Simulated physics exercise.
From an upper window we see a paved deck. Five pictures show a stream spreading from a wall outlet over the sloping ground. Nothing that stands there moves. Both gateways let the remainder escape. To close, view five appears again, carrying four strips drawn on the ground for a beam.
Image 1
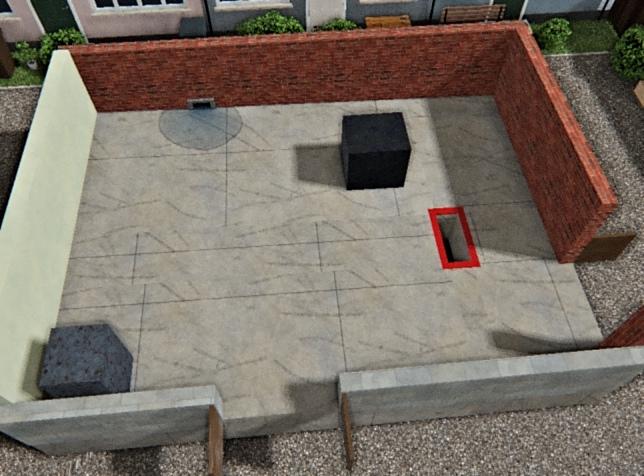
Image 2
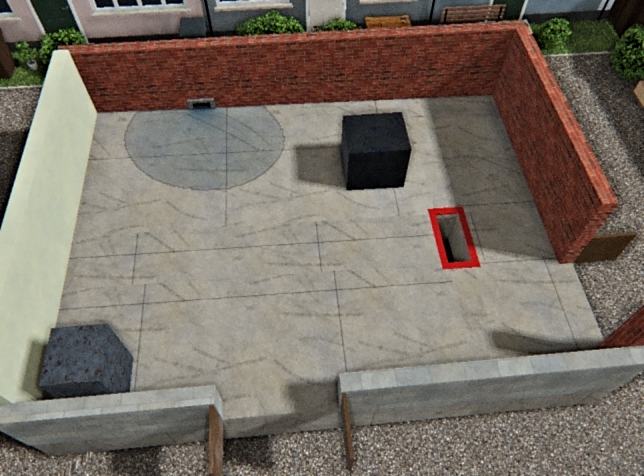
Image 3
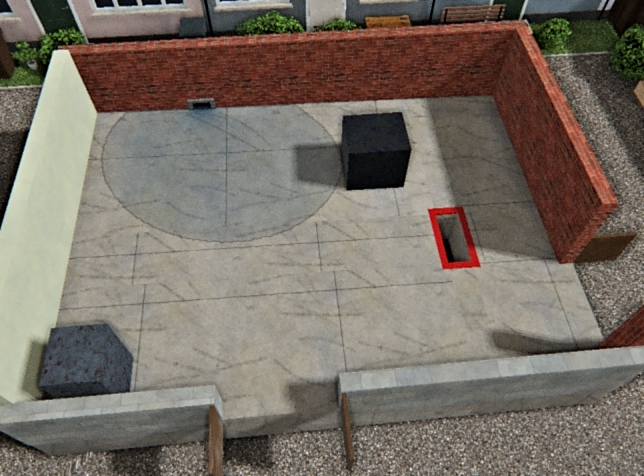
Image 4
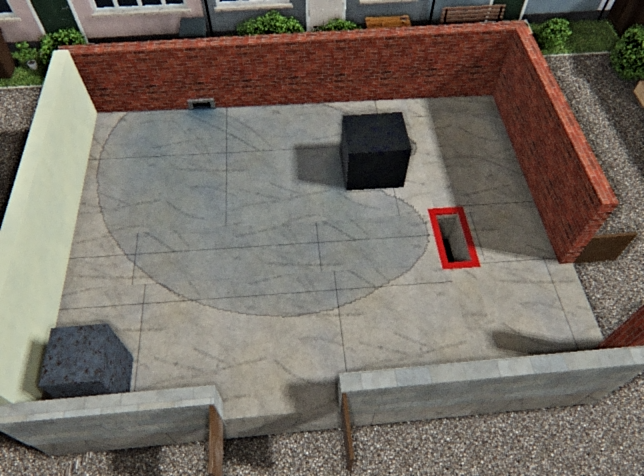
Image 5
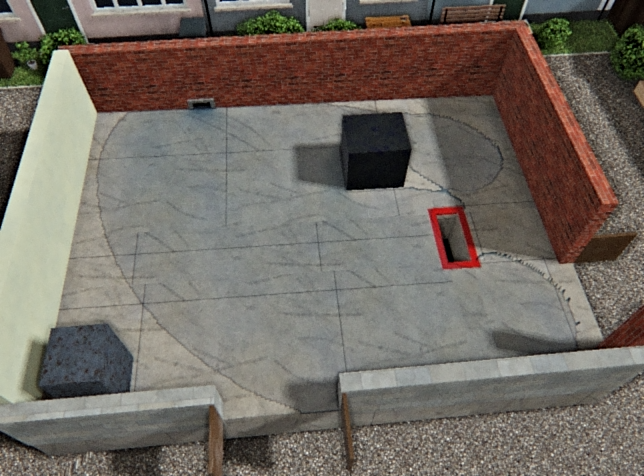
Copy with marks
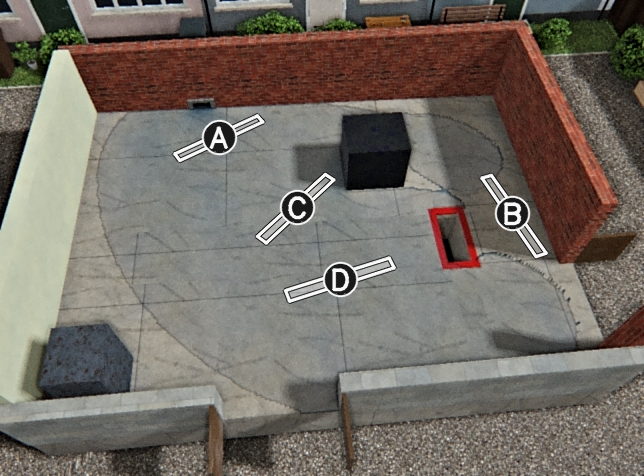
Water spreads from the back wall across the paved deck and reaches the red-edged drain pit.
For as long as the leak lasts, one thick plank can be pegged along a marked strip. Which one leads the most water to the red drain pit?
D beats the others.
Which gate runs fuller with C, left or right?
The right one.
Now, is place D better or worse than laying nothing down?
It is better.
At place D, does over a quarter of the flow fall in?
Yes.
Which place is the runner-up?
Here it is place B.
On the marked copy, A from (177, 157) to (260, 118); B from (486, 176) to (541, 254); C from (261, 239) to (329, 177); D from (287, 295) to (391, 262).
With A, about 6 % of the stream runs into the red drain pit, about 94 % out by the gates.
With B, about 17 % of the stream runs into the red drain pit, about 82 % out by the gates.
With C, about 4 % of the stream runs into the red drain pit, about 96 % out by the gates.
With D, about 43 % of the stream runs into the red drain pit, about 57 % out by the gates.
